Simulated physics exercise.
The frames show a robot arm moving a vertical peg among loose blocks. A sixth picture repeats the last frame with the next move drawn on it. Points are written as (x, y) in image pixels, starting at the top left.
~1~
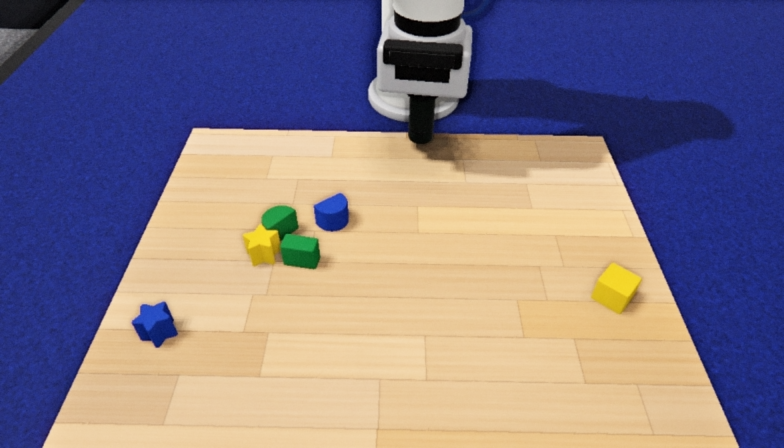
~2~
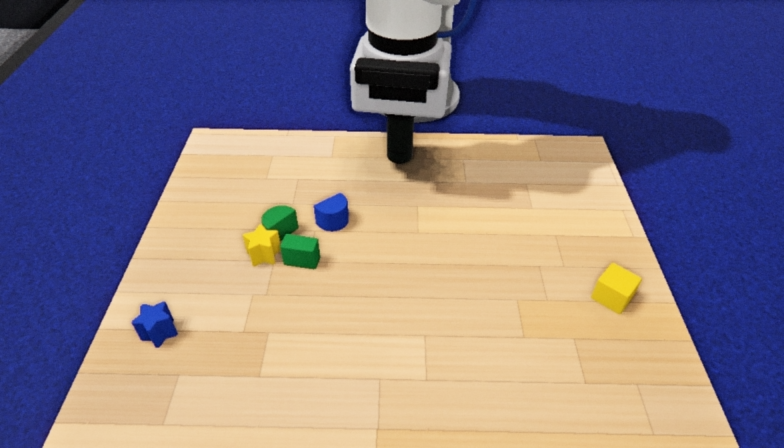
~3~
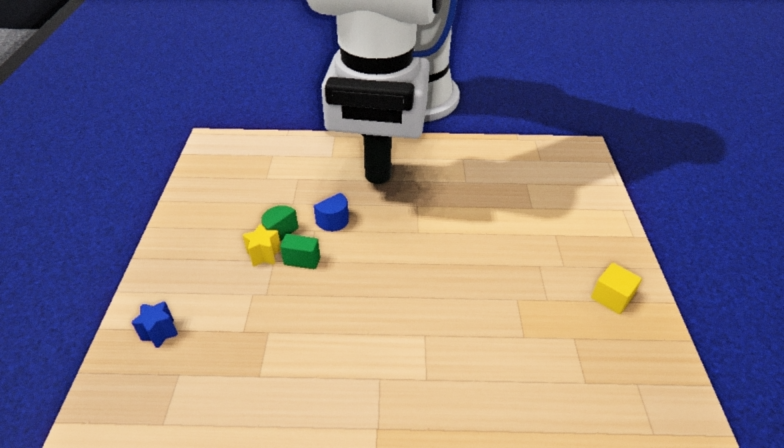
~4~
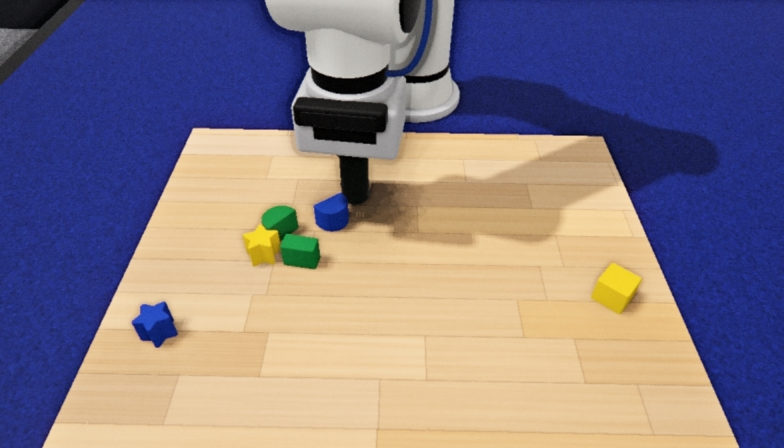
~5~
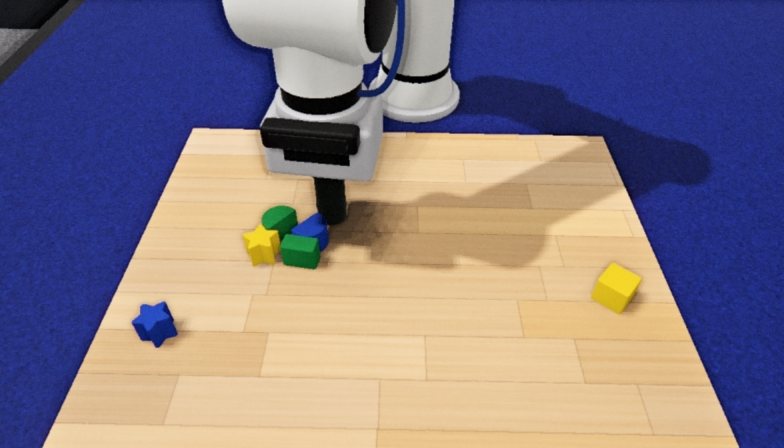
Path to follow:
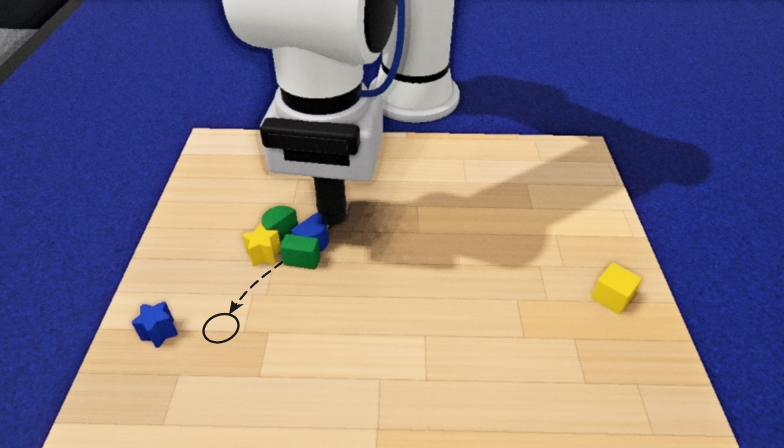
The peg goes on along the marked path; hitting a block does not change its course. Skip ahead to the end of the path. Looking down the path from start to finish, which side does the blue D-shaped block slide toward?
It shifts to the left.
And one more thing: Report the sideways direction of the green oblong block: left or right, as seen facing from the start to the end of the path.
With start-to-end as forward, it shifts left.
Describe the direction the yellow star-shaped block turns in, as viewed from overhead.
It goes clockwise.
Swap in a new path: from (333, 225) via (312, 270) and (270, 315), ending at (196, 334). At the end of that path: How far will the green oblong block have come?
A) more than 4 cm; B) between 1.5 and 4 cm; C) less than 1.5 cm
I choose A.
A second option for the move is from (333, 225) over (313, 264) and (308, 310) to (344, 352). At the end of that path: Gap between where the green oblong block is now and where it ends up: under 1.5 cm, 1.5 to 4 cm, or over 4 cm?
Result: Over 4 cm.
The drawn path runs from (333, 225) over (275, 268) to (221, 328).
The first path, step by step. One third of the way, peg (292, 245); green oblong block (277, 279), turned 35° anticlockwise; blue D-shaped block (276, 259), turned 30° anticlockwise.
Two thirds of the way, peg (251, 276); yellow star-shaped block (246, 240), turned 40° clockwise; green oblong block (278, 299), turned 80° anticlockwise; blue D-shaped block (251, 292), turned 90° anticlockwise.
At the end, peg (218, 320); blue star-shaped block not moved; yellow star-shaped block (246, 240), turned 40° clockwise; green D-shaped block not moved; green oblong block (280, 300), turned 95° anticlockwise; blue D-shaped block (243, 323), turned 185° anticlockwise.
